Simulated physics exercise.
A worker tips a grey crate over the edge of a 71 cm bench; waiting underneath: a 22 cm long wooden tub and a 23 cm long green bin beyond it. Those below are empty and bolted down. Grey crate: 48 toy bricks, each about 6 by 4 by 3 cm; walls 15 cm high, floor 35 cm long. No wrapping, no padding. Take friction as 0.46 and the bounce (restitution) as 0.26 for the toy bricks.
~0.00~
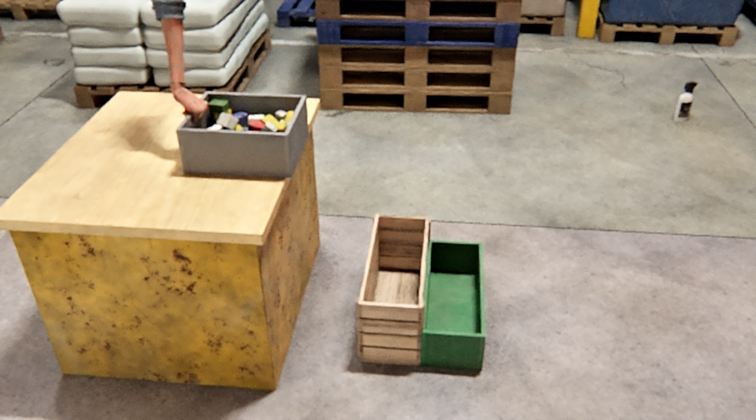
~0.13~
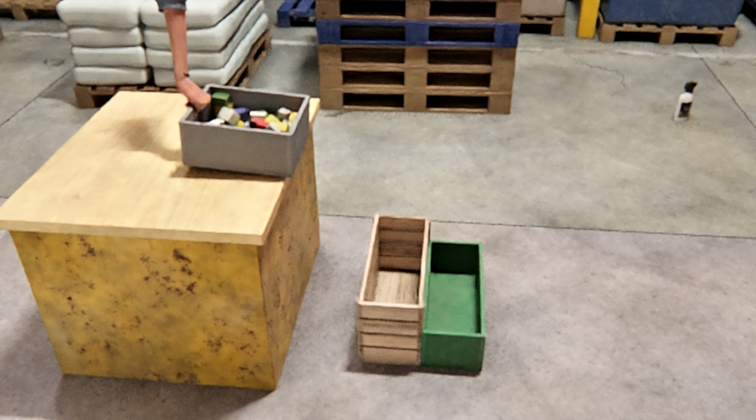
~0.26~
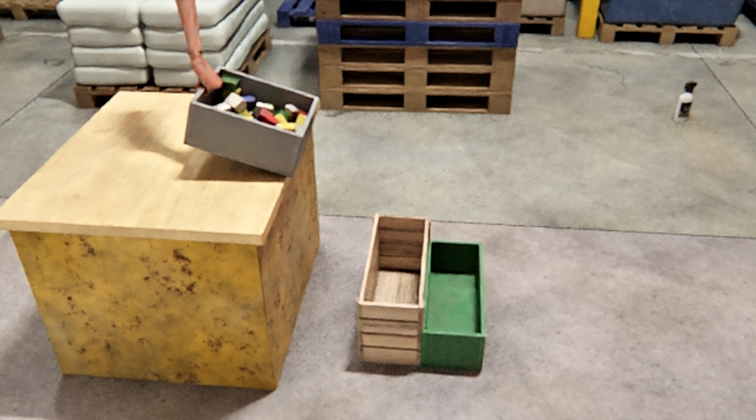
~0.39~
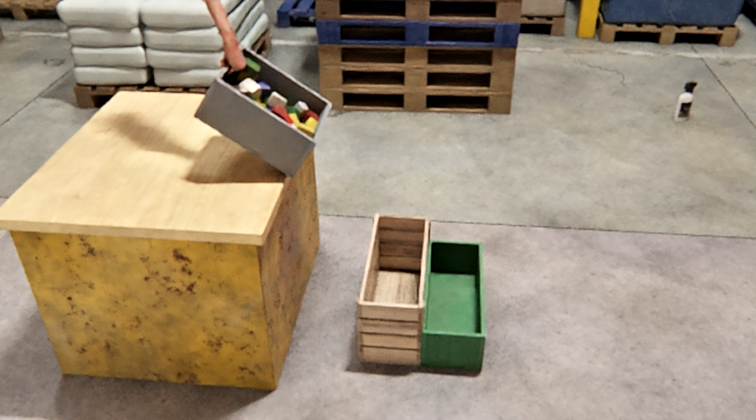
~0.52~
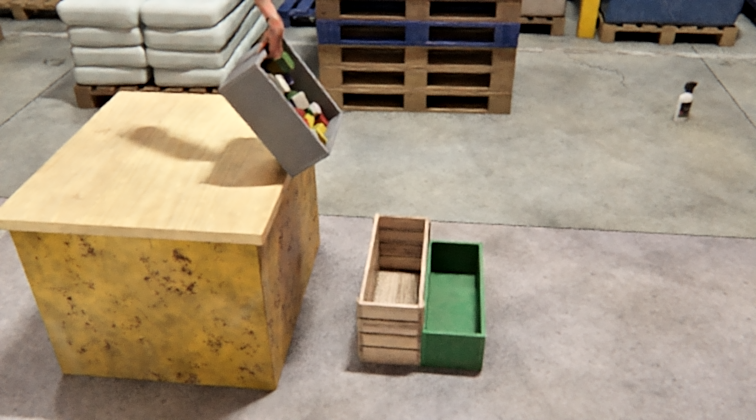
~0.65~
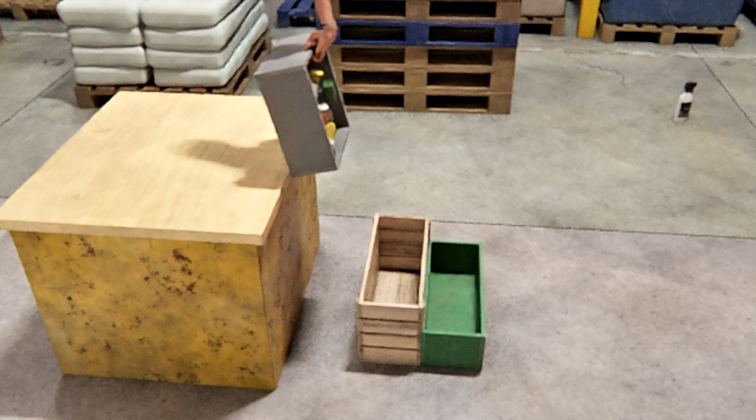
In a warehouse with a concrete floor, stacked pallets and white sacks at the back, a fixed camera looks down from a raised position. A grey crate of colourful blocks sits at the right edge of a wood-topped bench on the left, with a wooden tub and a green bin side by side on the floor to the right. A hand grips the crate's far side and raises it, steadily tilting the crate rightward until it stands steeply on end at the bench's edge, blocks still inside.
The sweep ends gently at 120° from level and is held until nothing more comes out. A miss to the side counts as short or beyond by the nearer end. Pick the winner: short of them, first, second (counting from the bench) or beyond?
It is the wooden tub, the nearer one.
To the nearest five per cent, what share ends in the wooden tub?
Some 80 per cent of them.
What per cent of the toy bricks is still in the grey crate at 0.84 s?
Some 90 per cent.
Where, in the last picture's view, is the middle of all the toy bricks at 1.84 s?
Around (399, 305).
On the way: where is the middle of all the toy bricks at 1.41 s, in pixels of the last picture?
At about (394, 296).
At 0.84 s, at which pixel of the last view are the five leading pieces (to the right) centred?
Around (373, 157).
After 0.84 s, tilt 103°; 42 still in the grey crate and 6 in the air.
After 1.08 s, tilt 120°; 23 still in the grey crate, 9 in the wooden tub and 16 in the air.
After 1.41 s, tilt 120°; 4 still in the grey crate, 29 in the wooden tub, 4 in the green bin, 1 on the ground short of the wooden tub, 1 on the ground beyond the green bin and 9 in the air.
When it is over (at 1.84 s), 39 in the wooden tub, 5 in the green bin, 3 on the ground short of the wooden tub and 1 on the ground beyond the green bin.
